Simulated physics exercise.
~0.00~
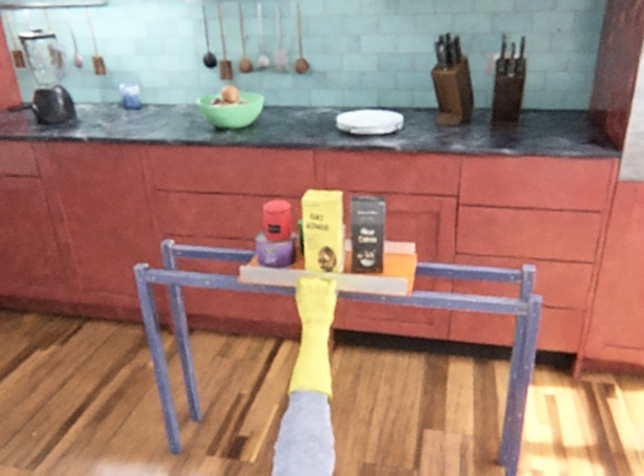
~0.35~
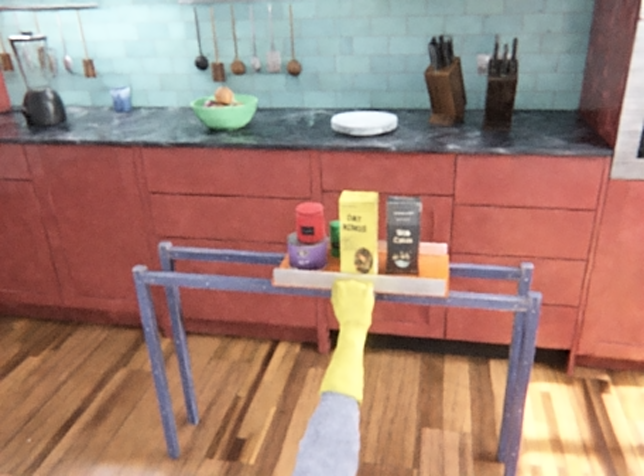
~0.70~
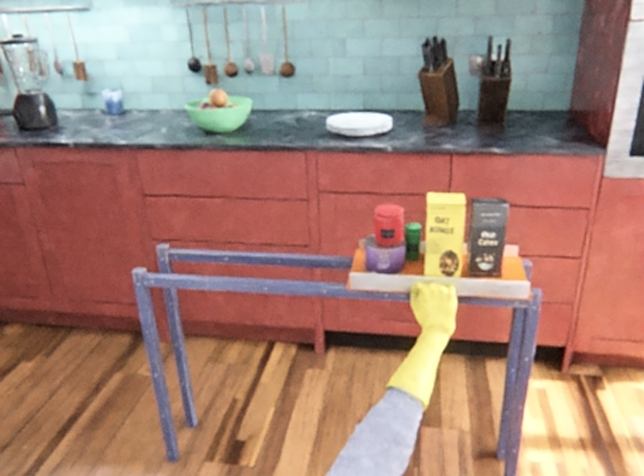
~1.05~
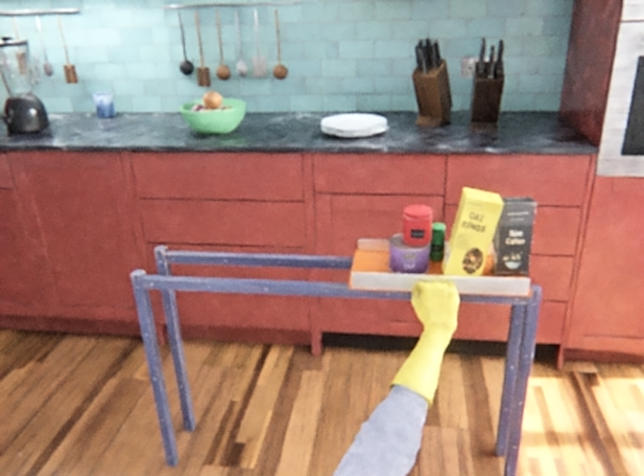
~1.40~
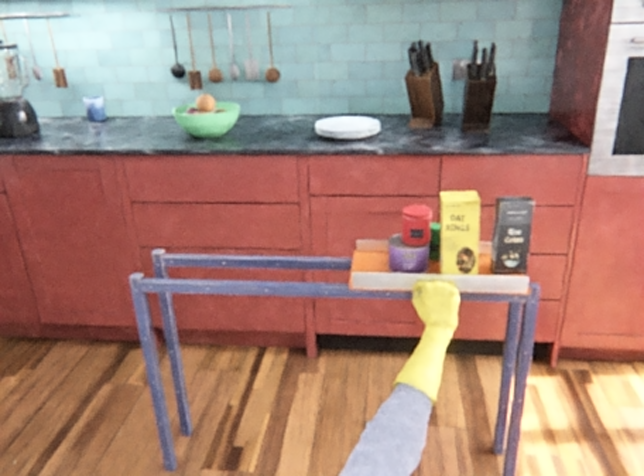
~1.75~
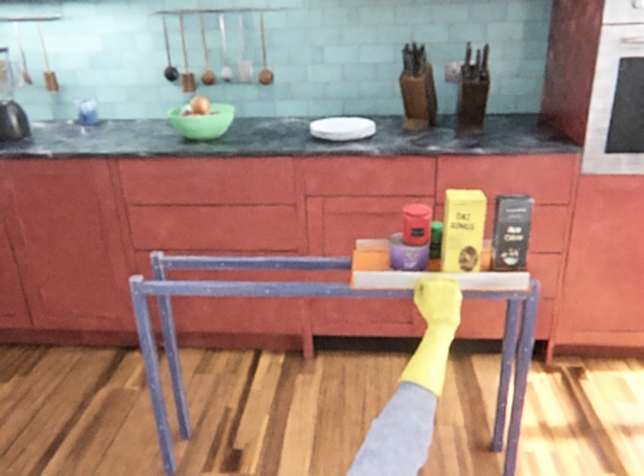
In a kitchen with red cabinets, a yellow-gloved hand pushed a small tray of jars and cartons right along blue rails until it stopped; the yellow carton tilted right, then settled back, and everything visible stayed on the tray.
